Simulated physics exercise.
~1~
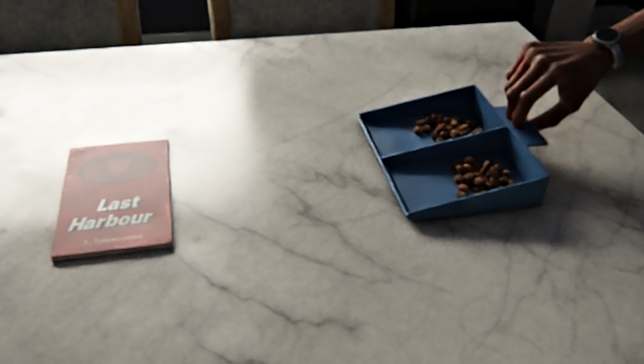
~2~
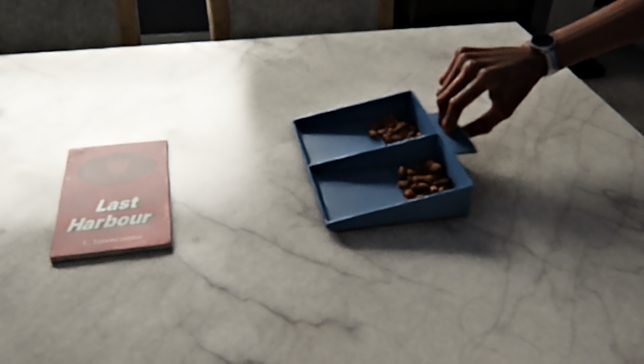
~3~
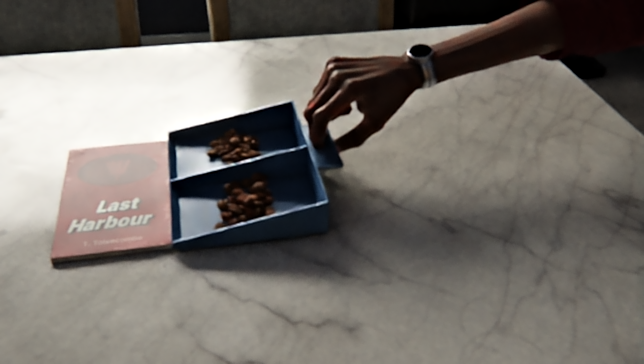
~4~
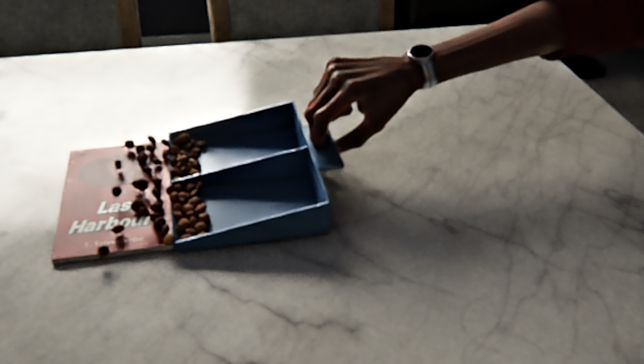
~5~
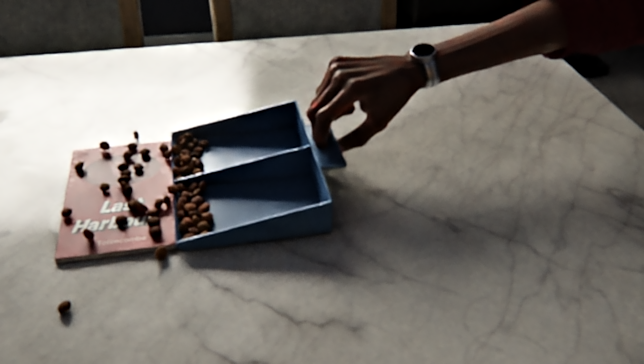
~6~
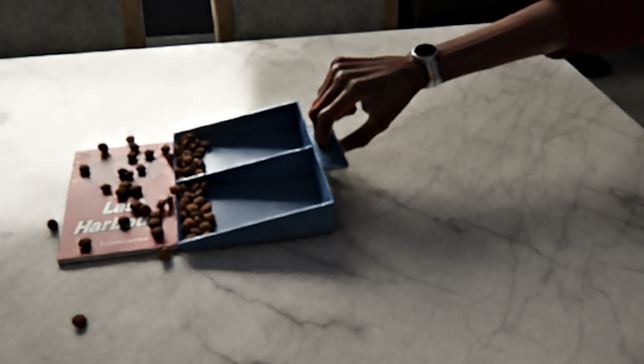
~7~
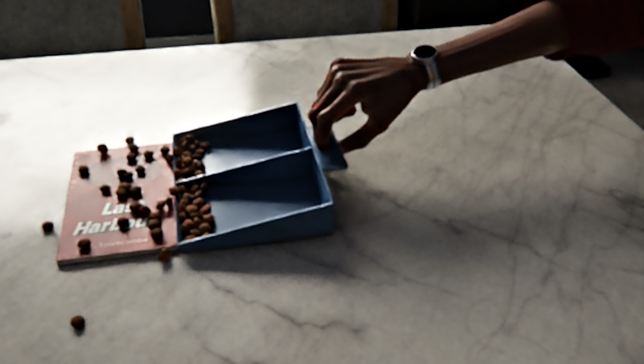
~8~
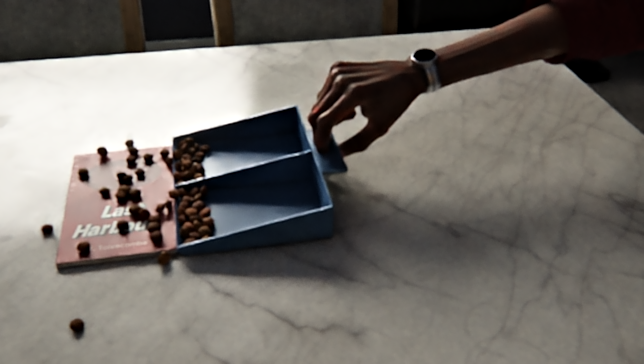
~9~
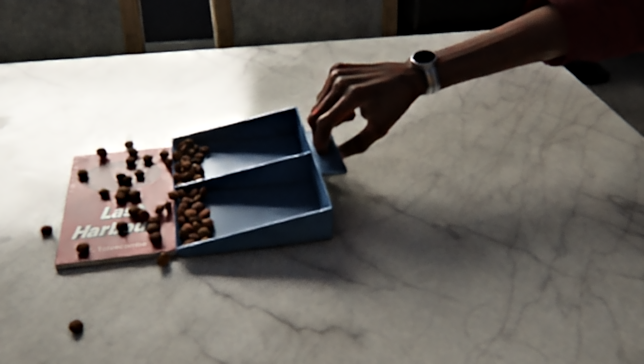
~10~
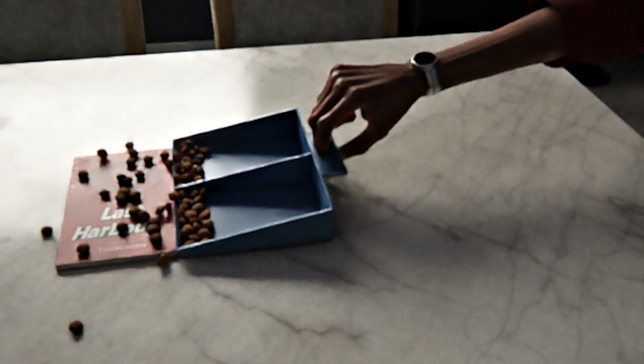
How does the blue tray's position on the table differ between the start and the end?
At the start the tray is on the right side of the table, well apart from the book. By the end it is farther left, resting up against the book's right edge.
